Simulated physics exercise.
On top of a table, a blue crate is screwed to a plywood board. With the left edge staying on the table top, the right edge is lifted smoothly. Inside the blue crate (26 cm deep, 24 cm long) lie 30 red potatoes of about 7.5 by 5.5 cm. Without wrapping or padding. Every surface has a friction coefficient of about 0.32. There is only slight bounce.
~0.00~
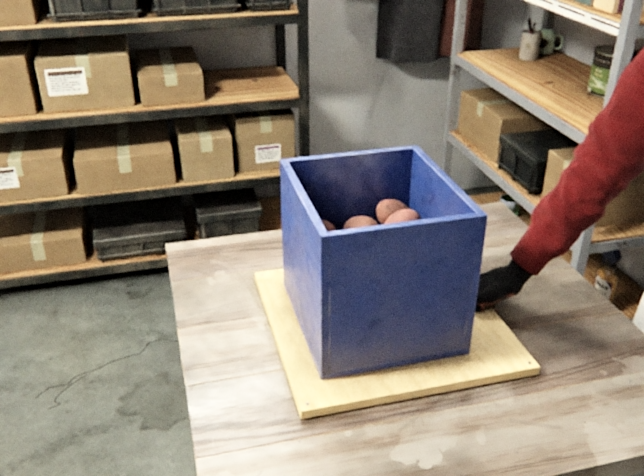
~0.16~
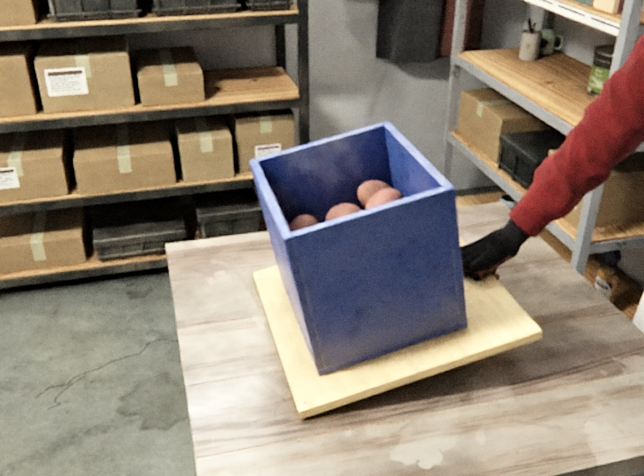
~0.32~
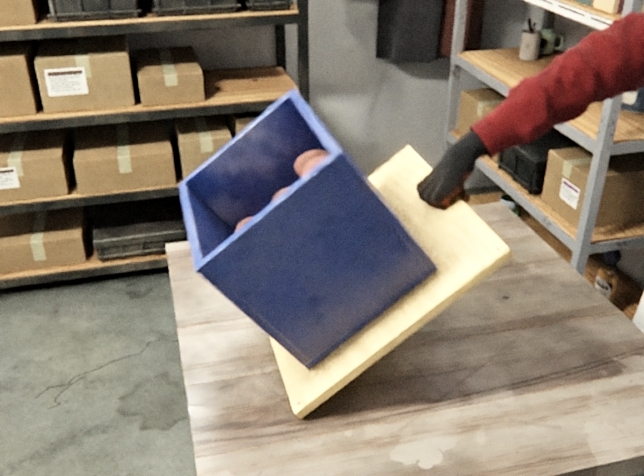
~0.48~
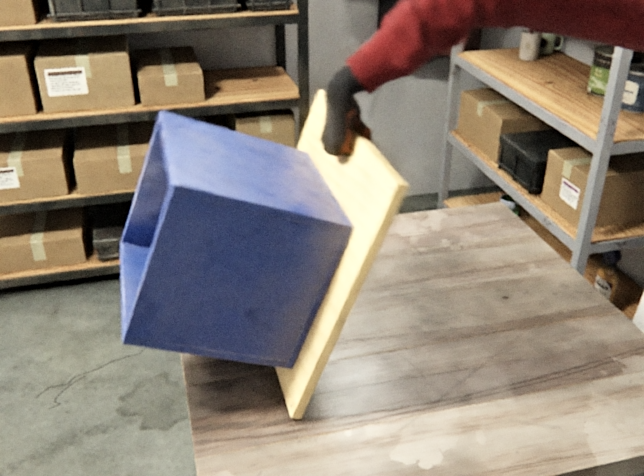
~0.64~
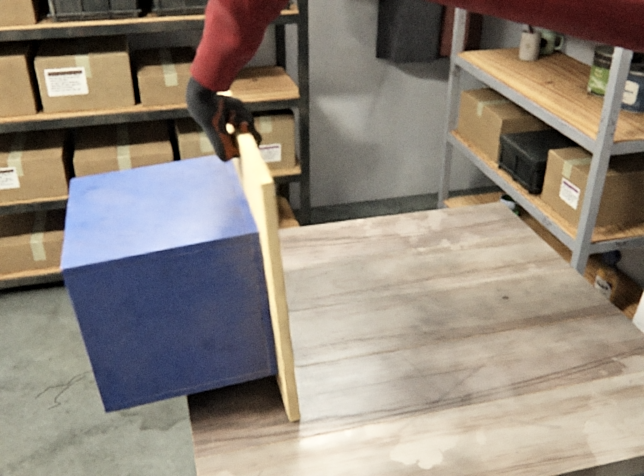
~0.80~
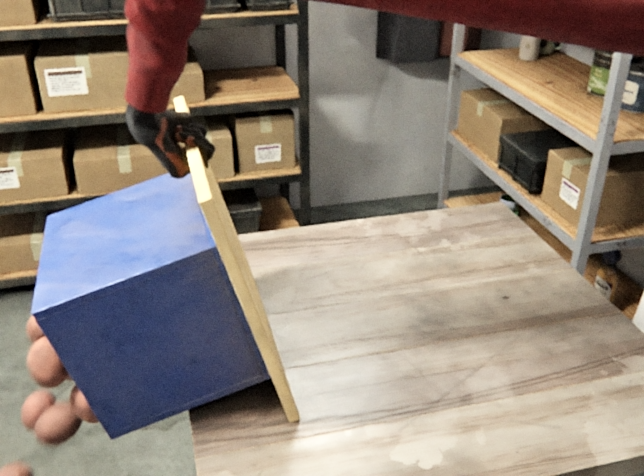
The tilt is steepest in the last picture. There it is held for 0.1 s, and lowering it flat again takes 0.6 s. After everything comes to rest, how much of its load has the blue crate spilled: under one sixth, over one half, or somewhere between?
Under half remain.
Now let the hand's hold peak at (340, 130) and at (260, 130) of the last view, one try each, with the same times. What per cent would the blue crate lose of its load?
Blue crate 0 then 30 per cent.
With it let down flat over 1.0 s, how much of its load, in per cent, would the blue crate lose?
That blue crate would end up losing 90 percent.
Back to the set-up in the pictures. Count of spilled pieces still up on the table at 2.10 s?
Count of pieces: About 2.
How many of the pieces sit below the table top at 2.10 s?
Count: Roughly 20.
After 1.01 s, tilt 96°; blue crate 13 in, 17 out.
After 1.27 s, tilt 34°; blue crate 6 in, 24 out.
After 1.63 s, tilt 0°; blue crate 6 in, 24 out.
When it is over (at 2.10 s), blue crate 6 in, 24 out. Asked share, 24 of 30, 80 per cent.
